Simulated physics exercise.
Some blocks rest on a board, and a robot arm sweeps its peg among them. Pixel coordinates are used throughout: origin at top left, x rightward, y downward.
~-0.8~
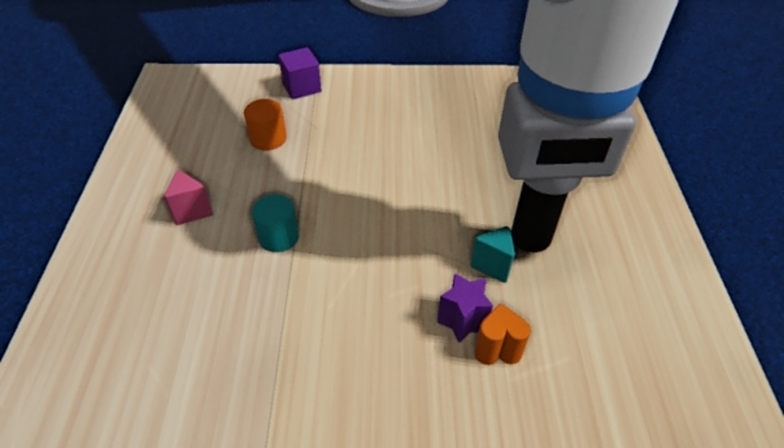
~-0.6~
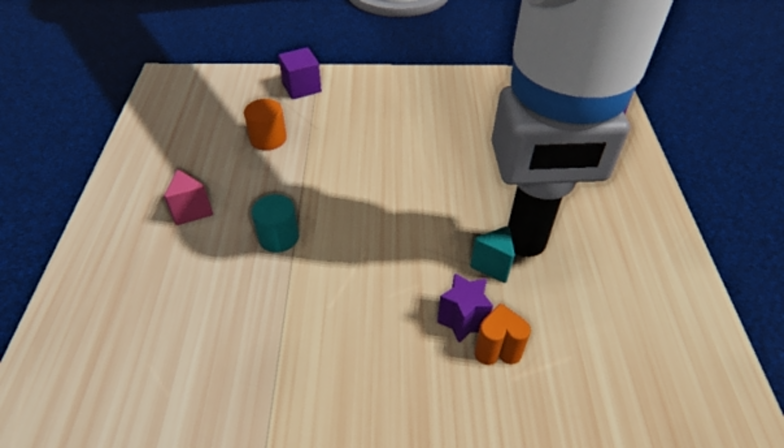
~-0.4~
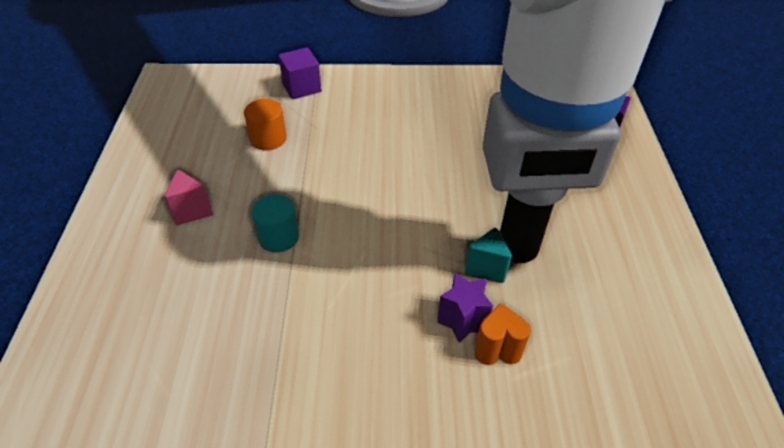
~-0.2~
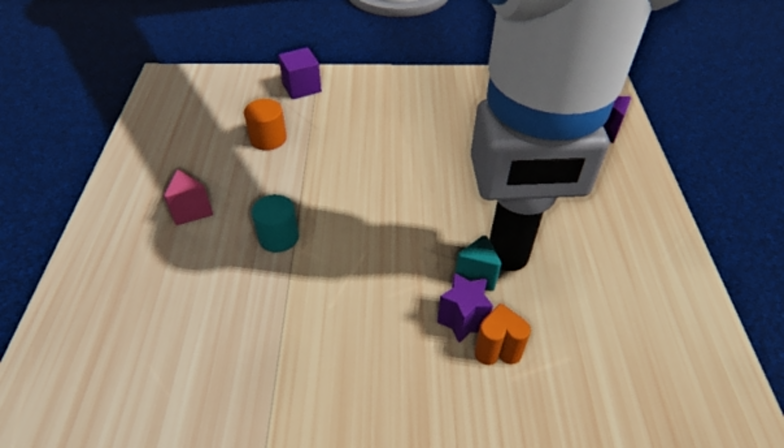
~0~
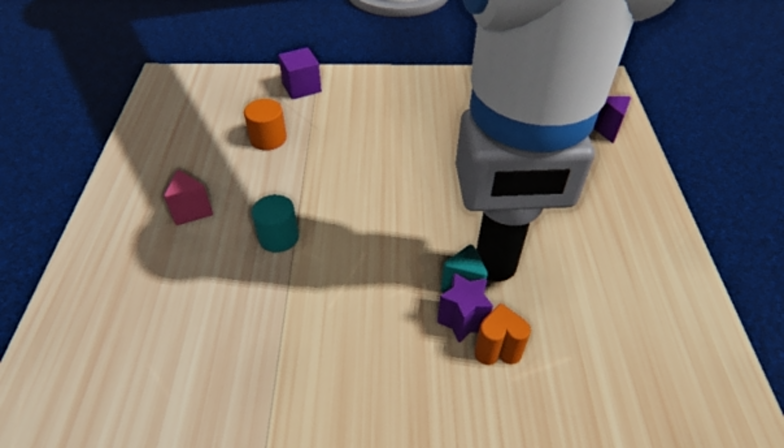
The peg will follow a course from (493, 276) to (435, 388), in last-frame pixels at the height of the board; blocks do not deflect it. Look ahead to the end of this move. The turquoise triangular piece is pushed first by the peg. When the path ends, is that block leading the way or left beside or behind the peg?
It is no longer ahead.
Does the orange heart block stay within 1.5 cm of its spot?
The answer is yes.
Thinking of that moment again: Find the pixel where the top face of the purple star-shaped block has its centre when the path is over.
Pixel (393, 373).
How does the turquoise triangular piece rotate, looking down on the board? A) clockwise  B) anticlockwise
That would be A.
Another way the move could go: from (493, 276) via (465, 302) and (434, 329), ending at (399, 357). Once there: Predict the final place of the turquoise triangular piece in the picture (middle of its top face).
Somewhere near (401, 285).
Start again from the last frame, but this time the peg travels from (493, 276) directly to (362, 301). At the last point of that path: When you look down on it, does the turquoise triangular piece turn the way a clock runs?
Final answer: No.
The first path, step by step. One third of the way, peg (476, 299); turquoise triangular piece (442, 275), turned 35° clockwise; purple star-shaped block (450, 315).
Two thirds of the way, peg (457, 337); turquoise triangular piece (440, 275), turned 45° clockwise; purple star-shaped block (424, 343), turned 45° clockwise; orange heart block (506, 327), turned 15° anticlockwise.
At the end, peg (437, 378); turquoise triangular piece (440, 275), turned 45° clockwise; purple star-shaped block (393, 373), turned 65° clockwise; orange heart block (506, 327), turned 15° anticlockwise.
